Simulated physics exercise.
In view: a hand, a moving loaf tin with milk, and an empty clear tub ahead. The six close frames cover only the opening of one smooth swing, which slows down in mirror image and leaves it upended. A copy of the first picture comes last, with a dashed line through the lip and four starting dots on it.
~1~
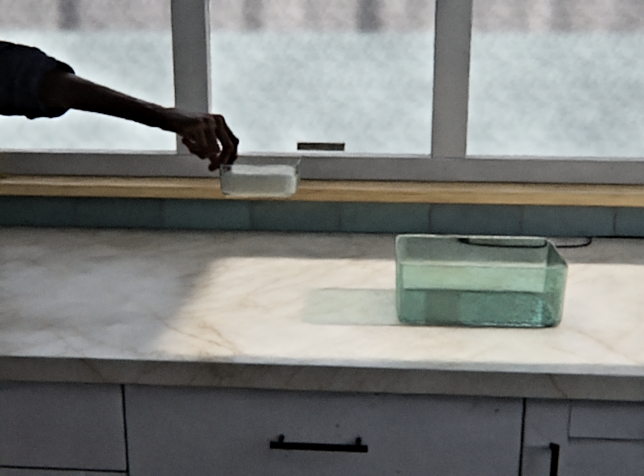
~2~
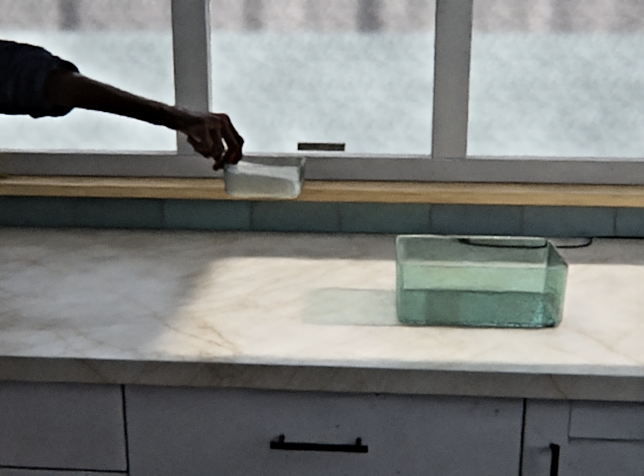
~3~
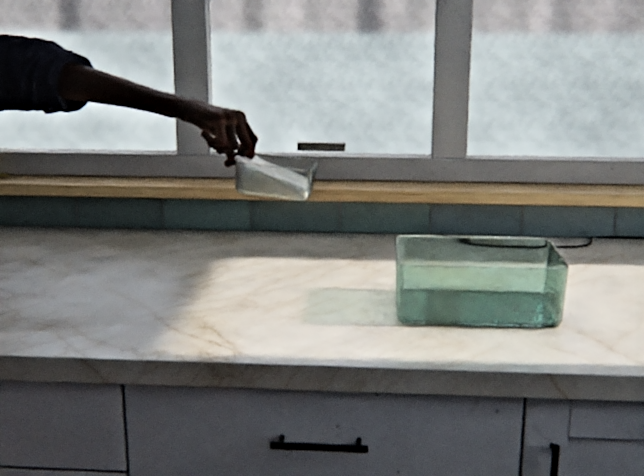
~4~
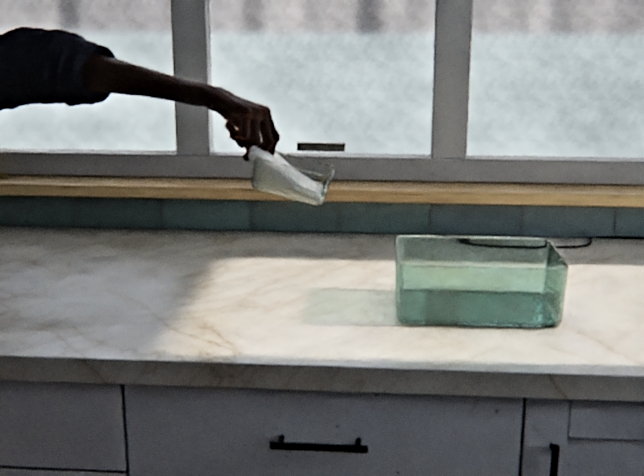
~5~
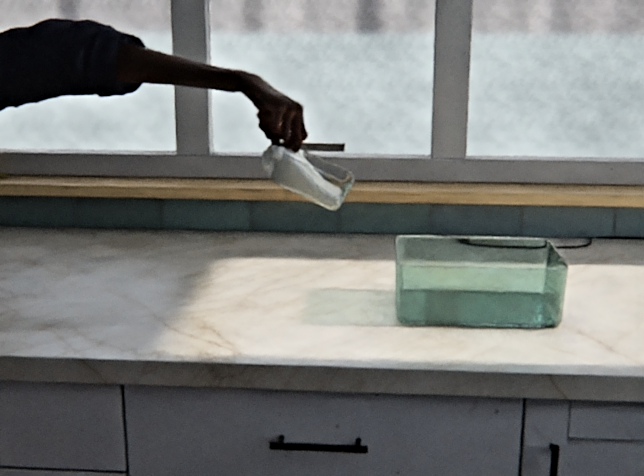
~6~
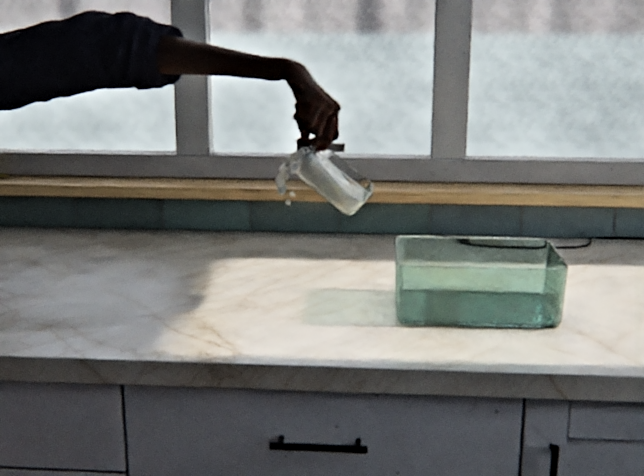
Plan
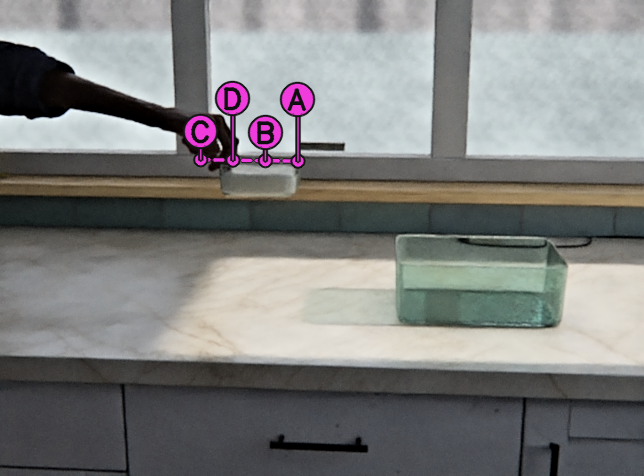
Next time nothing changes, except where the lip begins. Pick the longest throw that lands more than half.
Use place D.
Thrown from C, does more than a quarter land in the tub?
Yes.
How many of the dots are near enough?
Three.
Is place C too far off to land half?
Yes.
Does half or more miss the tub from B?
No, that is safe.
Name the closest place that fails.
The answer is C.
In magenta, A at (297, 161); B at (265, 160); C at (200, 159); D at (232, 160).
Choosing A, about 83 % lands in the tub, 16 % falls short.
Choosing B, about 69 % lands in the tub, 19 % falls short and 11 % goes beside or beyond.
Choosing C, about 32 % lands in the tub, 60 % falls short and 8 % goes beside or beyond.
Choosing D, about 62 % lands in the tub, 30 % falls short and 8 % goes beside or beyond.
